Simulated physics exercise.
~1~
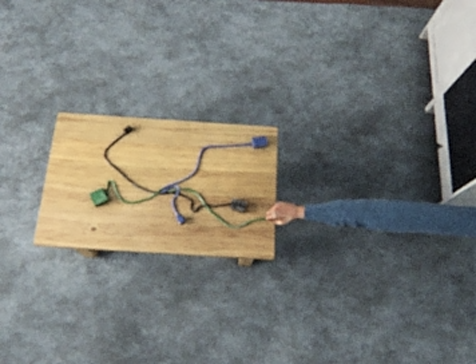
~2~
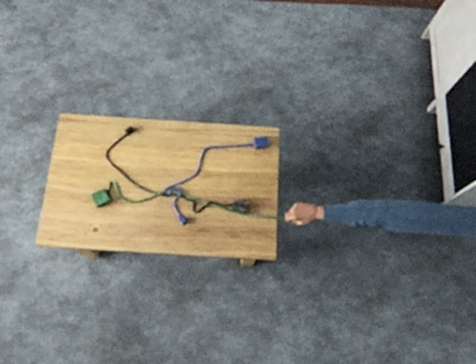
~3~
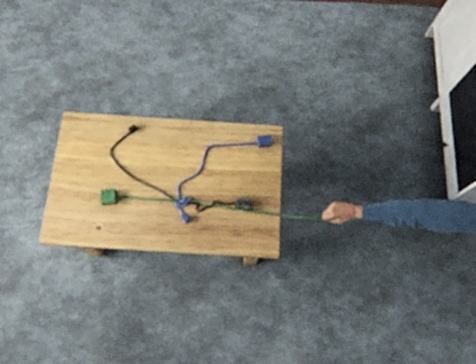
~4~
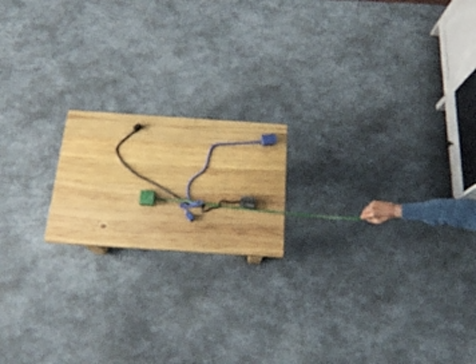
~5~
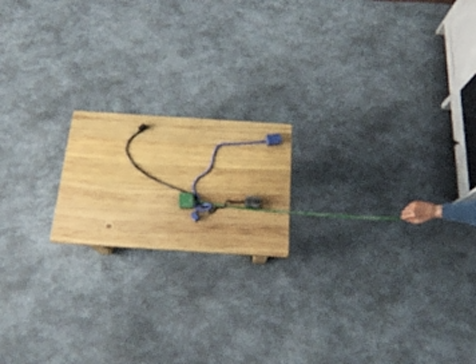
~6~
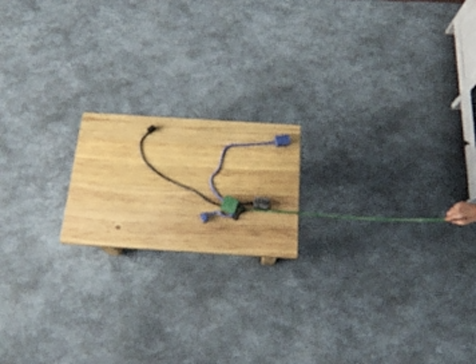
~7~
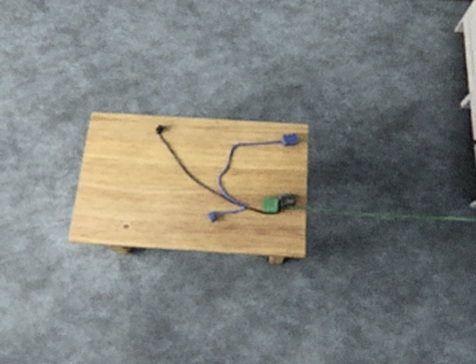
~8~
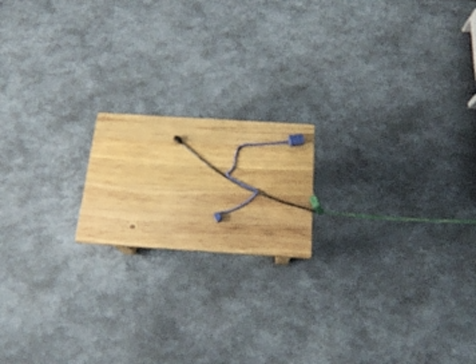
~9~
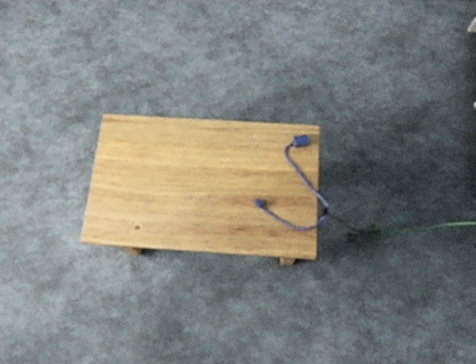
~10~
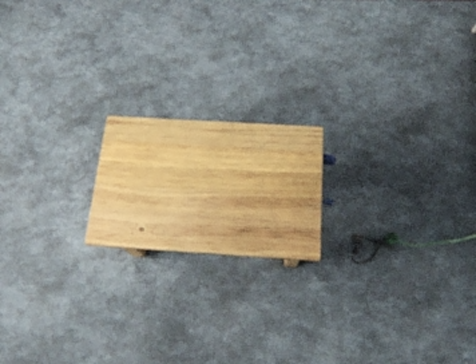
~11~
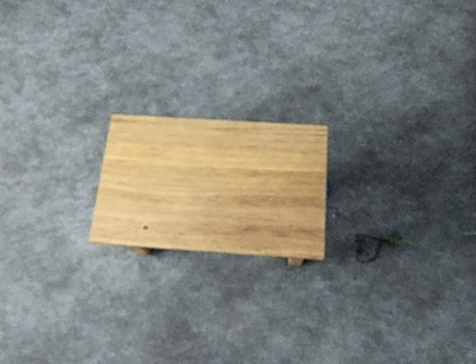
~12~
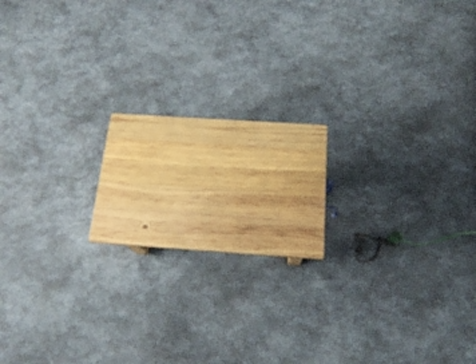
A green lead, tangled with a black one and a blue one on a wooden table, is pulled to the right by a hand in a blue sleeve. Its green block slides across the wood toward the crossing, while the other two leads barely shift. The block then meets the black charger and carries it along as the hand passes out of view. Both go over the right edge, dragging the black lead off after them. The blue lead follows, its two ends slipping over the side, and the tabletop is left bare, with dark cable lying on the grey floor.
